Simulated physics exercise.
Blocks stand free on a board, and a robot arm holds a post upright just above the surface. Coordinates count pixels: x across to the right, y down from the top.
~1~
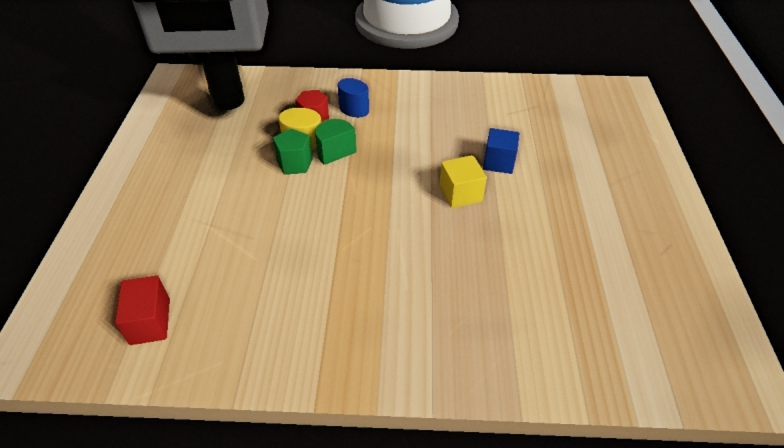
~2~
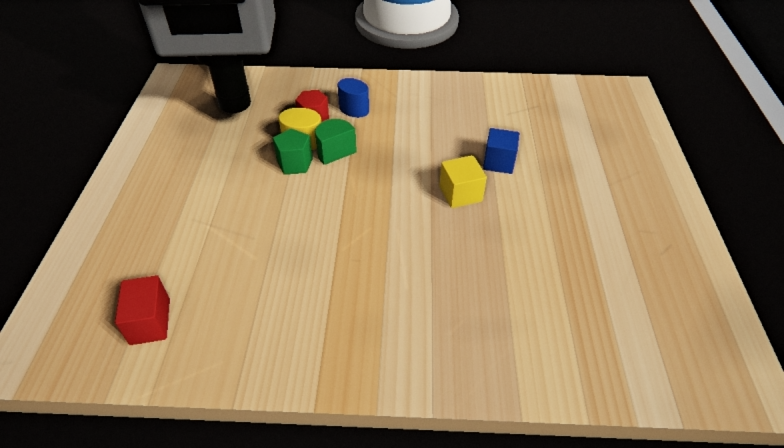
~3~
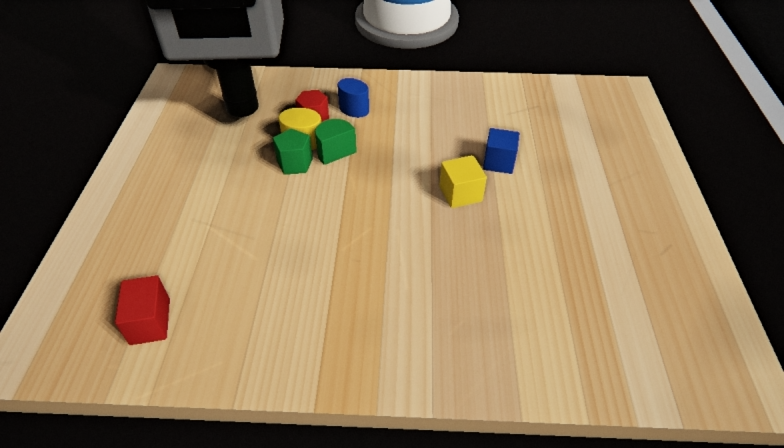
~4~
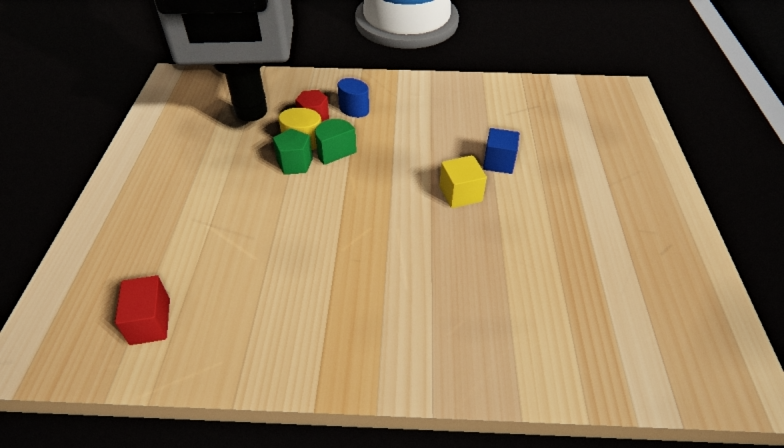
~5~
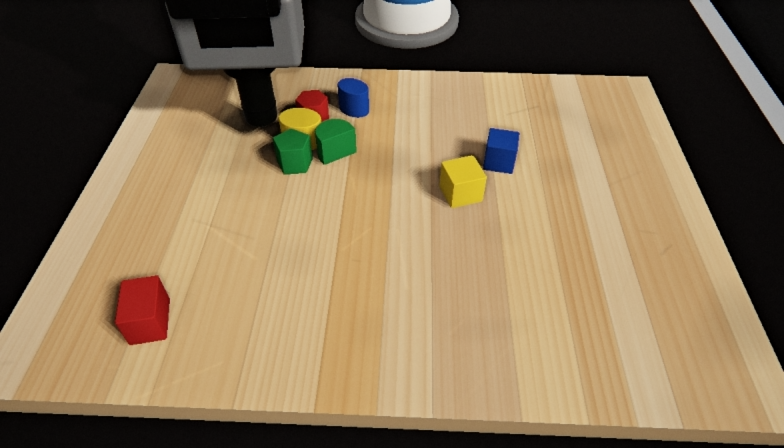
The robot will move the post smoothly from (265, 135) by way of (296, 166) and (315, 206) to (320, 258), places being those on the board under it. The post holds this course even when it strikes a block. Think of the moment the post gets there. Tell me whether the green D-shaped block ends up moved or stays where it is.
My prediction: It moves.
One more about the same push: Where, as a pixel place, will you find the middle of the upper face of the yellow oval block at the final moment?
So, by the moment the path ends, you'll find the top centre of the yellow oval block at (322, 125).
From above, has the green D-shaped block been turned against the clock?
No, that is not how it ends up.
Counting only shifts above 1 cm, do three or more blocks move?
Short answer: Yes.
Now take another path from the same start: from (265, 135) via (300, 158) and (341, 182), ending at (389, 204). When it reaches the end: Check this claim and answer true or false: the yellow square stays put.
The statement is correct.
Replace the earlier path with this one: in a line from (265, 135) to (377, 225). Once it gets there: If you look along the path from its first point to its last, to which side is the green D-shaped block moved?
Goes left.
What follows on the original path. One third of the way, post at (293, 149); green pentagon at (309, 160); yellow oval block at (322, 125), turned 85° anticlockwise; green D-shaped block at (357, 128), turned 45° clockwise.
Two thirds of the way, post at (313, 190); green pentagon at (337, 201), turned 15° anticlockwise; yellow oval block at (322, 125), turned 85° anticlockwise; green D-shaped block at (357, 128), turned 45° clockwise.
At the end, post at (317, 241); green pentagon at (355, 225), turned 55° anticlockwise; yellow oval block at (322, 125), turned 85° anticlockwise; red hexagonal block in place; green D-shaped block at (357, 128), turned 45° clockwise.
